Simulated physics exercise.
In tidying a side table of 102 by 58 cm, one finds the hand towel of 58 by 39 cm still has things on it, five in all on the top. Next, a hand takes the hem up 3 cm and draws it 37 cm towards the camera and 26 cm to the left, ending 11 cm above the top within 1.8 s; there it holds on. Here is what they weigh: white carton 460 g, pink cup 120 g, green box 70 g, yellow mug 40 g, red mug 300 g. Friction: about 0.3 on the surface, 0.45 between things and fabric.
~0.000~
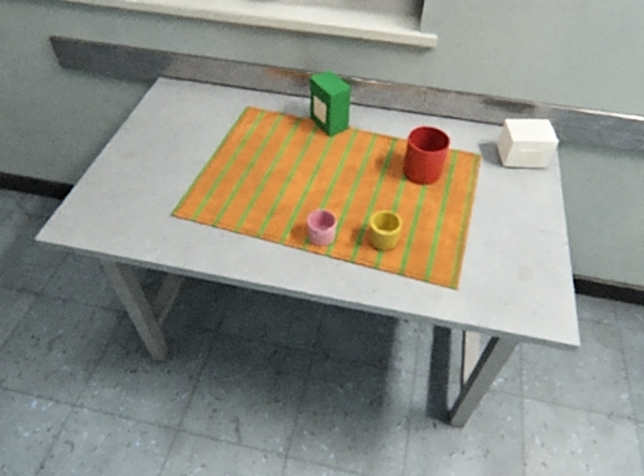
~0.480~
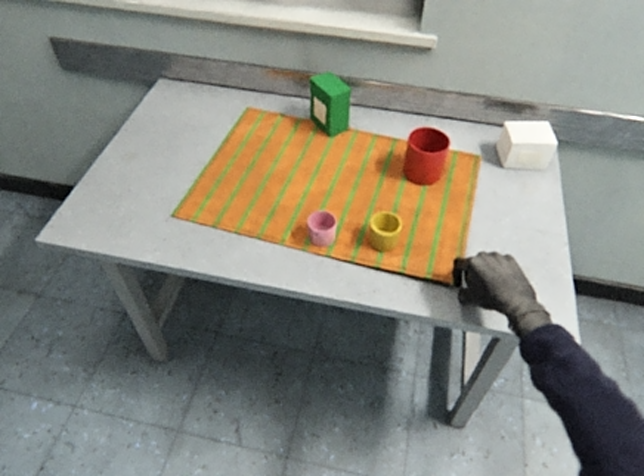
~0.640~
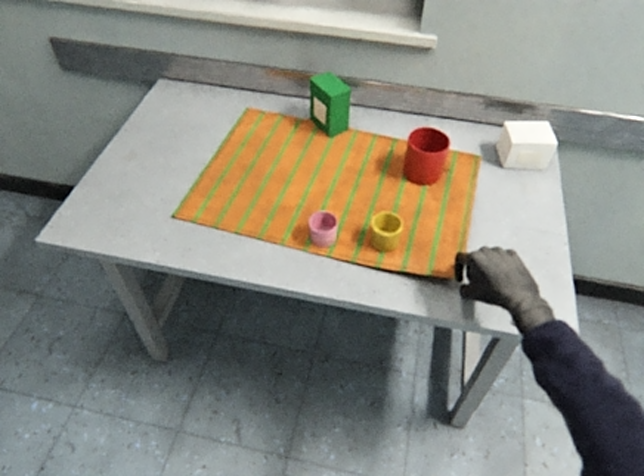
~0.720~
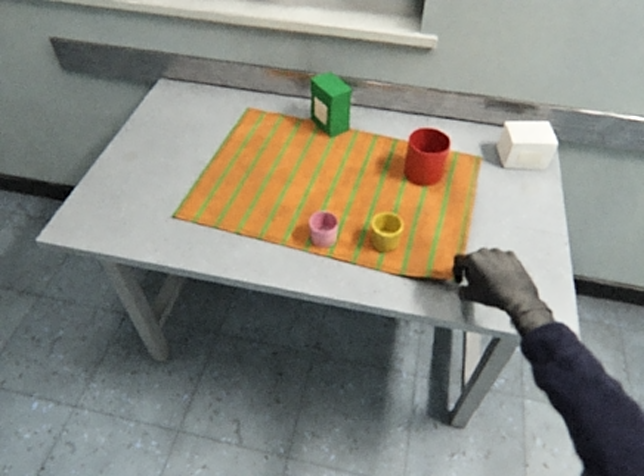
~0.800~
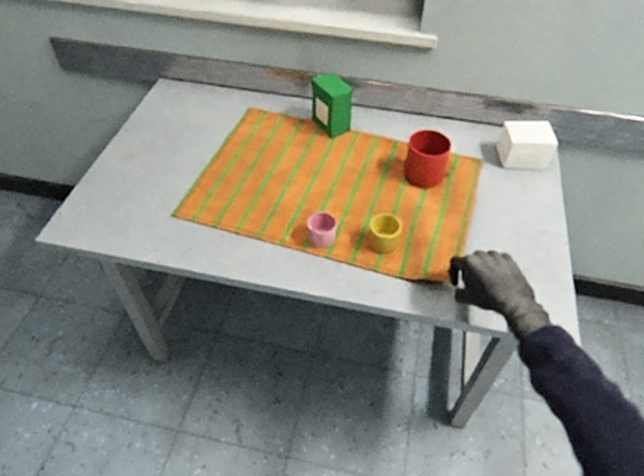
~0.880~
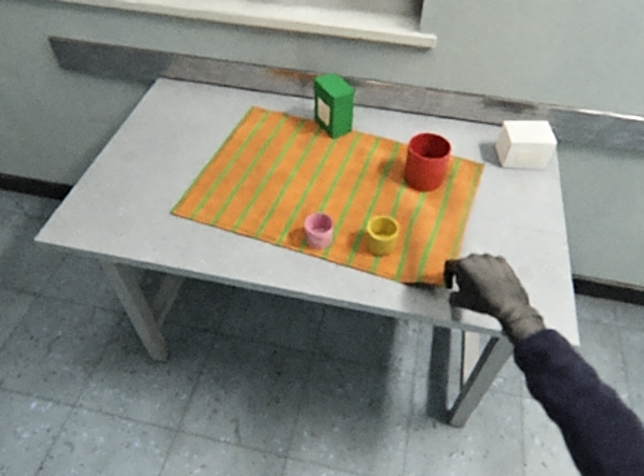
On a side table, a gloved hand grips the striped cloth's corner and tugs it slightly.
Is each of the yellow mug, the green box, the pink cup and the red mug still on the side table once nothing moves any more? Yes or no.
Yellow mug no, green box yes, pink cup no, red mug no.
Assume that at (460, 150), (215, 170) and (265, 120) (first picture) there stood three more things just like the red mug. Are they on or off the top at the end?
So it goes: The first one is still up there, the next is still up there, the last is still up there.
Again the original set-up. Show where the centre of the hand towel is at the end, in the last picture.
Near (284, 266).
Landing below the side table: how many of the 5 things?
Count recorded: 3.
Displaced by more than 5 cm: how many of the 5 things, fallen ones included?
That makes 4.
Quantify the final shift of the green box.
The green box ends up about 30 cm from its start.
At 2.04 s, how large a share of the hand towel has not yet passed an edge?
I'd say close to 55 per cent of it.
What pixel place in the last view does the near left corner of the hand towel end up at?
Roughly (139, 223).
After 1.3 s, 95 % of the hand towel is still over the top; red mug 11 cm off its start, yellow mug 9 cm off its start, green box 8 cm off its start.
After 1.7 s, 85 % of the hand towel is still over the top; red mug 26 cm off its start, yellow mug on its side, 23 cm off its start, green box 18 cm off its start.
After 2.0 s, 55 % of the hand towel is still over the top; yellow mug over the edge, red mug 41 cm off its start at (390, 304), pink cup over the edge.
After 2.4 s, 50 % of the hand towel is still over the top; red mug over the edge, yellow mug over the edge, pink cup over the edge.
After 4.0 s, 50 % of the hand towel is still over the top; red mug over the edge, yellow mug over the edge, pink cup over the edge, green box 30 cm off its start at (373, 170).
